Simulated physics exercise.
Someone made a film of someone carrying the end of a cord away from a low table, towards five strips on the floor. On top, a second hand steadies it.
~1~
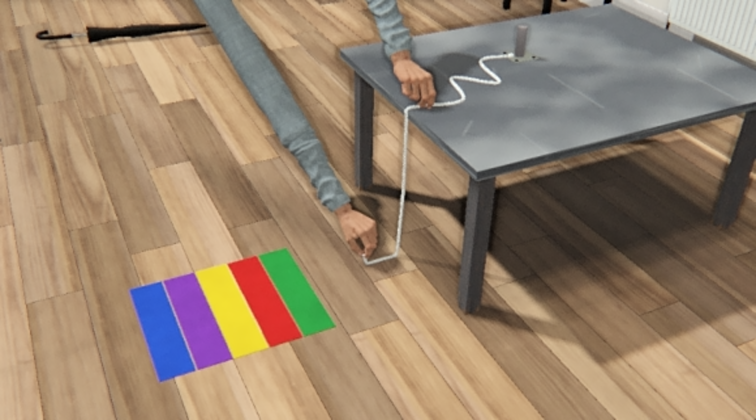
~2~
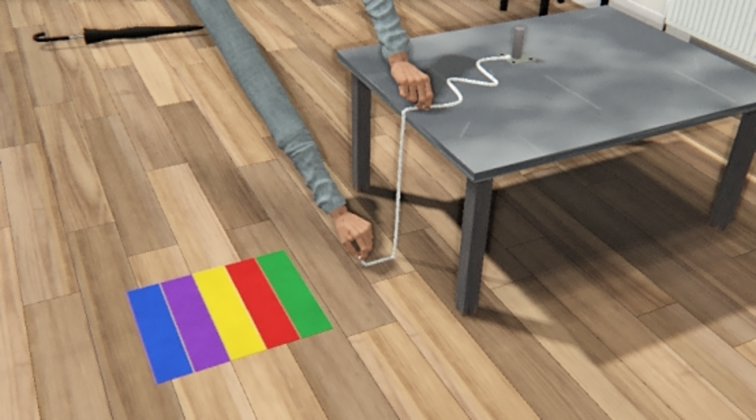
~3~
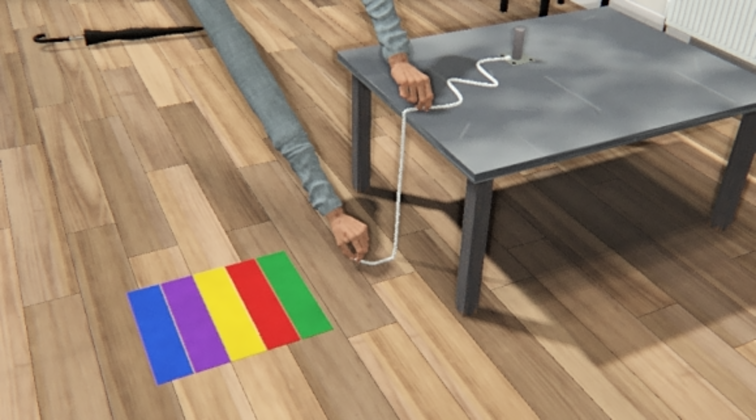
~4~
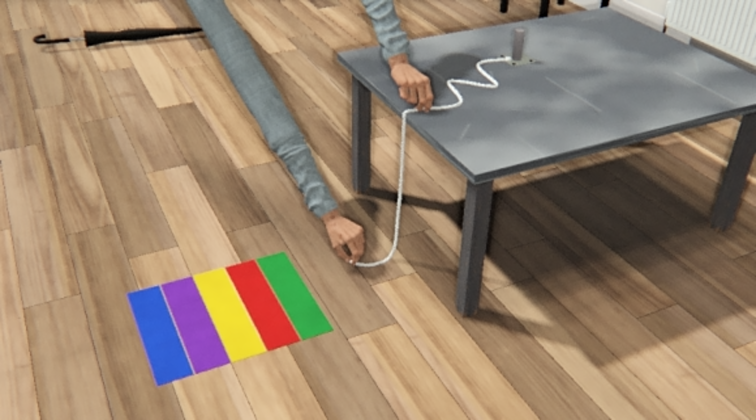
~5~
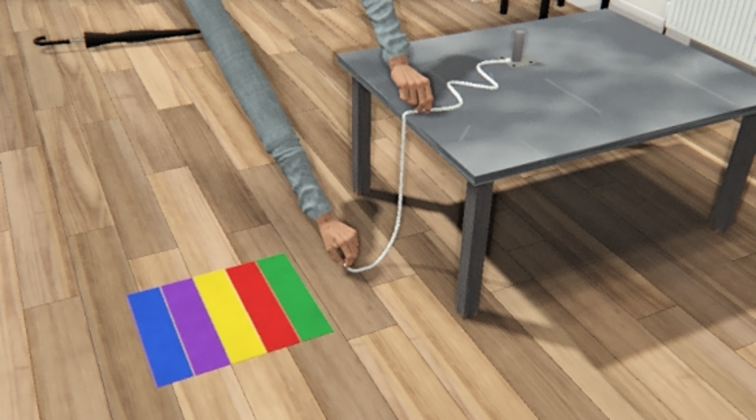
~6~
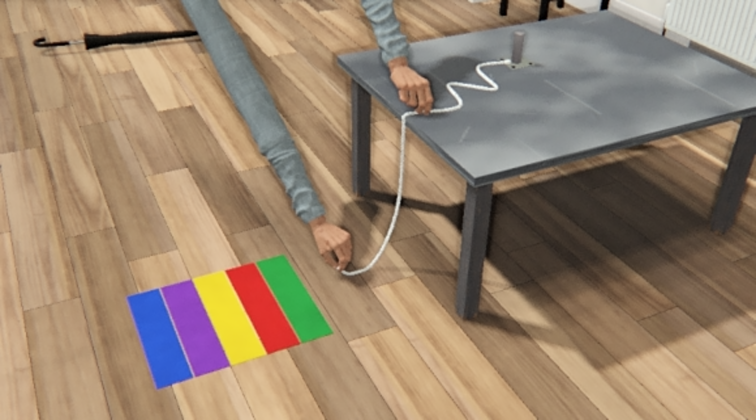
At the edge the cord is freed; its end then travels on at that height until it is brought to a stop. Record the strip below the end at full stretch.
Below the end: Blue.
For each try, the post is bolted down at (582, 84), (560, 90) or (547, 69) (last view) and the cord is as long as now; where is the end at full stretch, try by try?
First (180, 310), then (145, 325), then (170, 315).
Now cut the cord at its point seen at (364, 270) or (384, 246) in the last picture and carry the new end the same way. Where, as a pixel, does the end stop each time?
In turn, (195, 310) for the first and (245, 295) for the second.
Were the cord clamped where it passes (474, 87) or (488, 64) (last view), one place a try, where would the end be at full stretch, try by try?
First try near (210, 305), second near (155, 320).
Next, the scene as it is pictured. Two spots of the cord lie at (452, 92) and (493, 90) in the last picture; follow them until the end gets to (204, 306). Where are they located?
They move to (398, 106) and (446, 88) respectively.
A little later, end near (204, 306); over purple.
Next, end near (170, 315); over blue.
When it is tight, end near (150, 321); over blue. It halts on the blue strip.
